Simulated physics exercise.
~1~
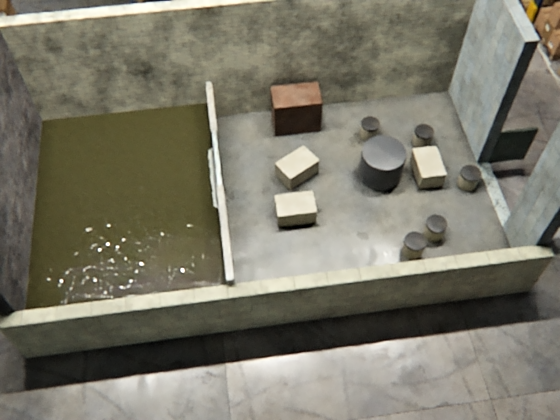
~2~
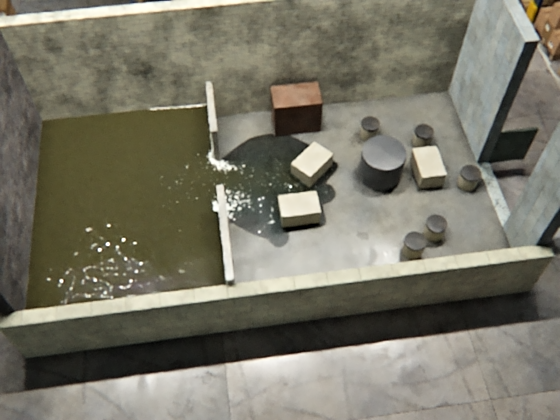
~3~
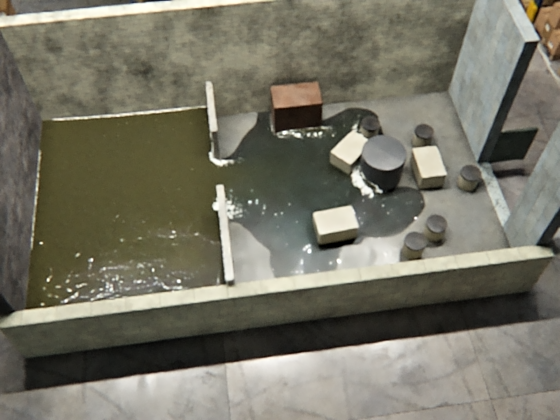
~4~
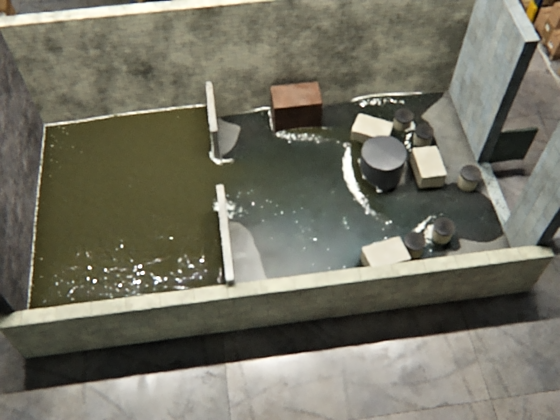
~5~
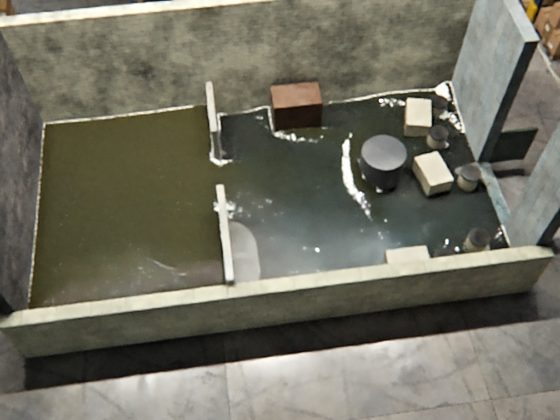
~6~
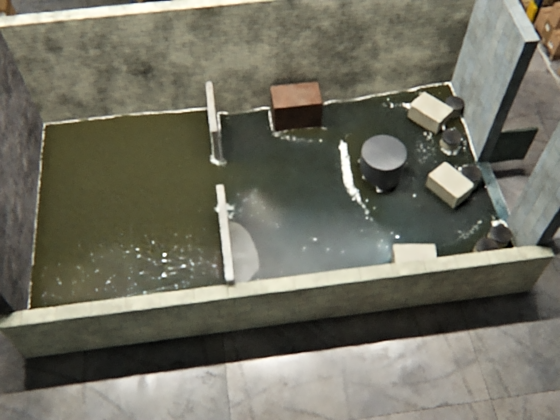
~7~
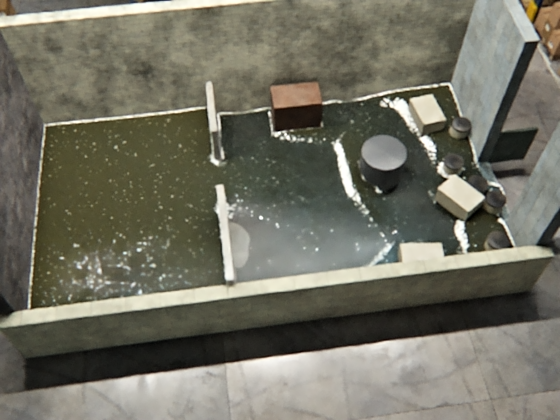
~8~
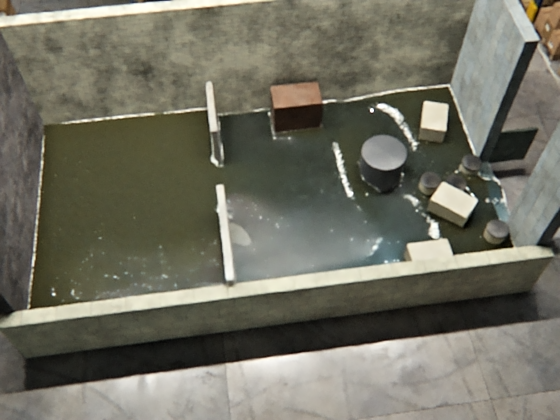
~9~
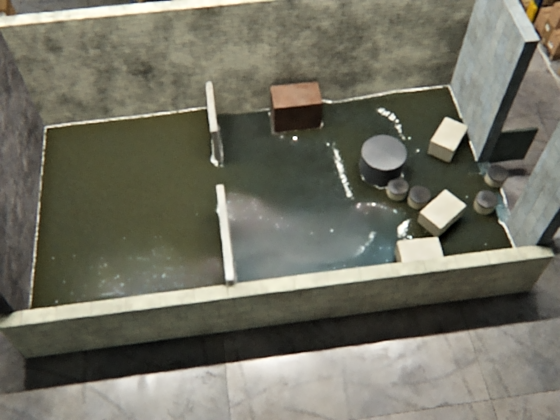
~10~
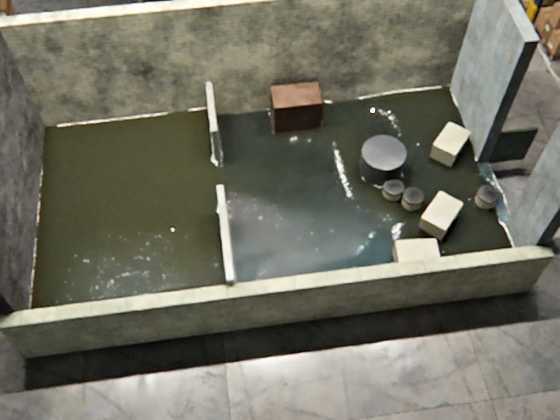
The clip opens on a walled space seen from above, with murky green water filling the left room and pale crates, small grey pails, a brown box and a large dark drum standing on the dry floor at right. A gap opens in the dividing wall, and water spills through, spreading darkly around the nearest crates. The flood sweeps crates and pails rightward past the drum until it covers nearly the whole floor. They bunch near the right end, turning and drifting. Finally, two pails float back beside the drum, fewer pails remain in view, and the brown box and drum still stand in place.
